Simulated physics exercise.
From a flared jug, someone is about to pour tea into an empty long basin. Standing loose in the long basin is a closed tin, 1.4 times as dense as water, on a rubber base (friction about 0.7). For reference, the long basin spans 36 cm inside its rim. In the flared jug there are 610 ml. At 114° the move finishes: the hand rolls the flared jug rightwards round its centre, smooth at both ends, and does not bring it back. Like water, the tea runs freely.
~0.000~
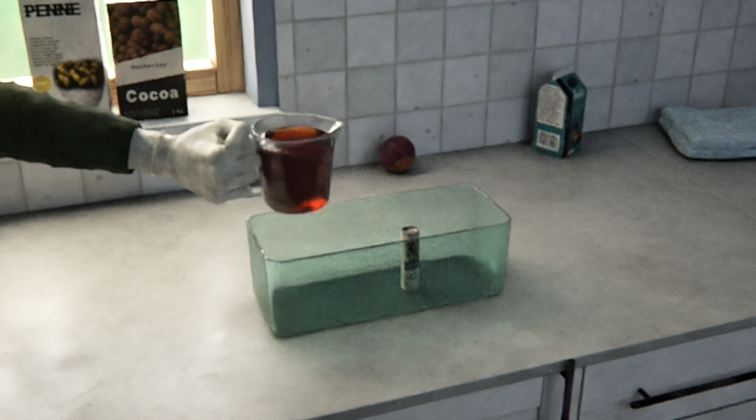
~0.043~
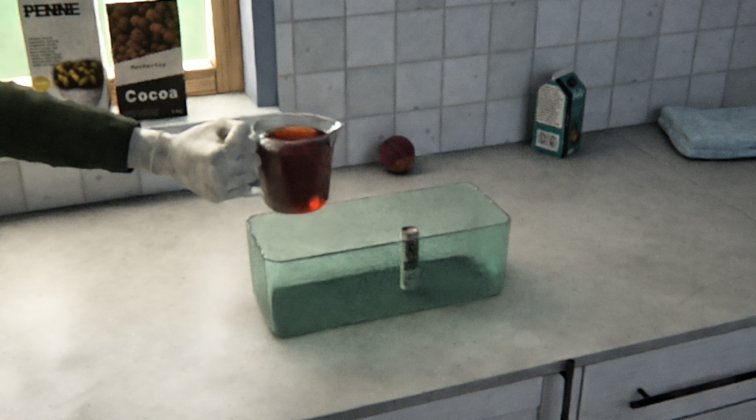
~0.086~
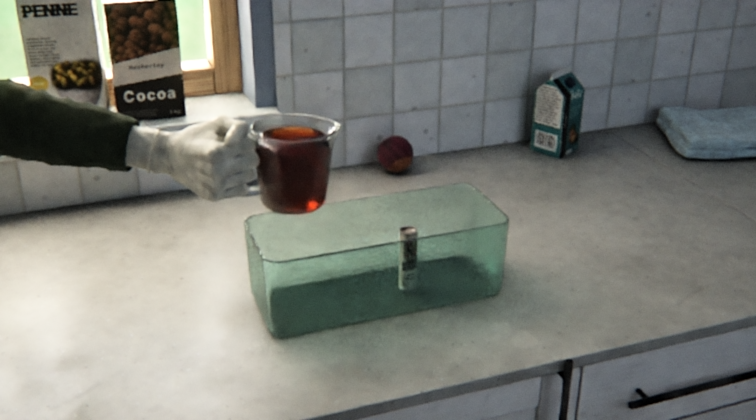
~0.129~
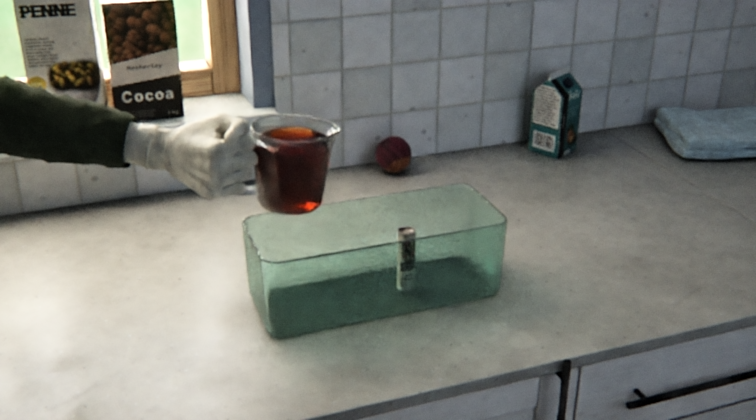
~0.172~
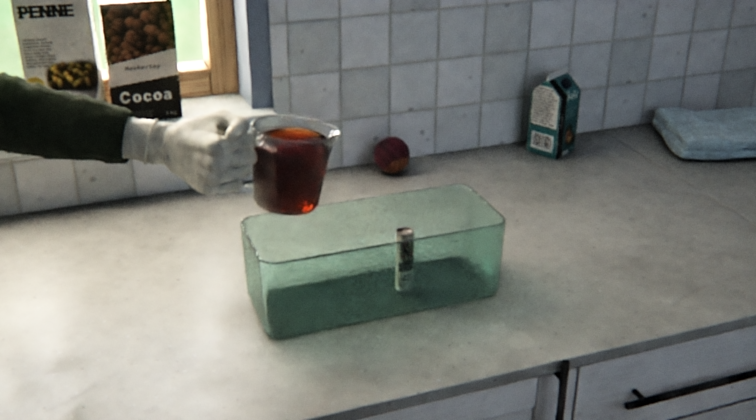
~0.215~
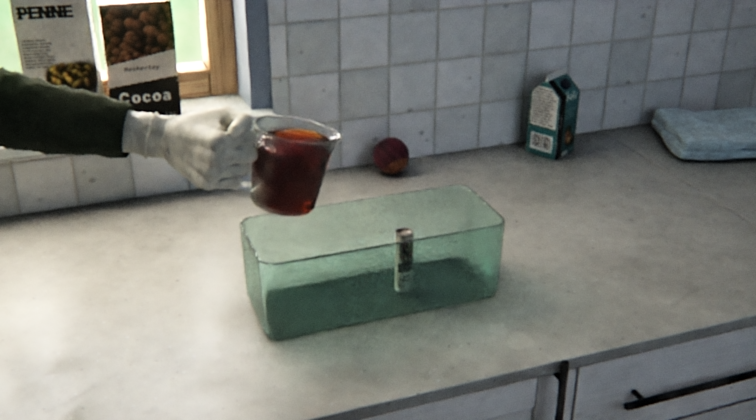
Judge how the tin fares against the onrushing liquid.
Watch, it's going to hold out.
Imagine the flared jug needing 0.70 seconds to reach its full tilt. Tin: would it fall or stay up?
Result: Tin upright.
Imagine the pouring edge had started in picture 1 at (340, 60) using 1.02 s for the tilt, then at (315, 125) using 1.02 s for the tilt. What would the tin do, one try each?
In the first try it comes down; in the second it remains standing.
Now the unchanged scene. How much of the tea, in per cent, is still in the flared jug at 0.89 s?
Share remaining: Approx. 10 %.
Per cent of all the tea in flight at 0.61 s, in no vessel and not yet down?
Near 20 per cent of it all.
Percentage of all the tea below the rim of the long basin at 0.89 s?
Roughly 82 percent of it.
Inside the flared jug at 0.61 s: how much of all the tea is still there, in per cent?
About 68 per cent.
After 0.61 s the tilt is 74° and 69 per cent is still to pour; the tin stands where it began.
After 0.89 s the tilt is 110° and 11 per cent is still to pour; the tin leans 5°.
After 1.19 s the tilt is 114° and 0 per cent is still to pour; the tin stands where it began.
After 1.52 s the tilt is 114° and 0 per cent is still to pour; the tin stands where it began.
In the end the tin stands where it began.
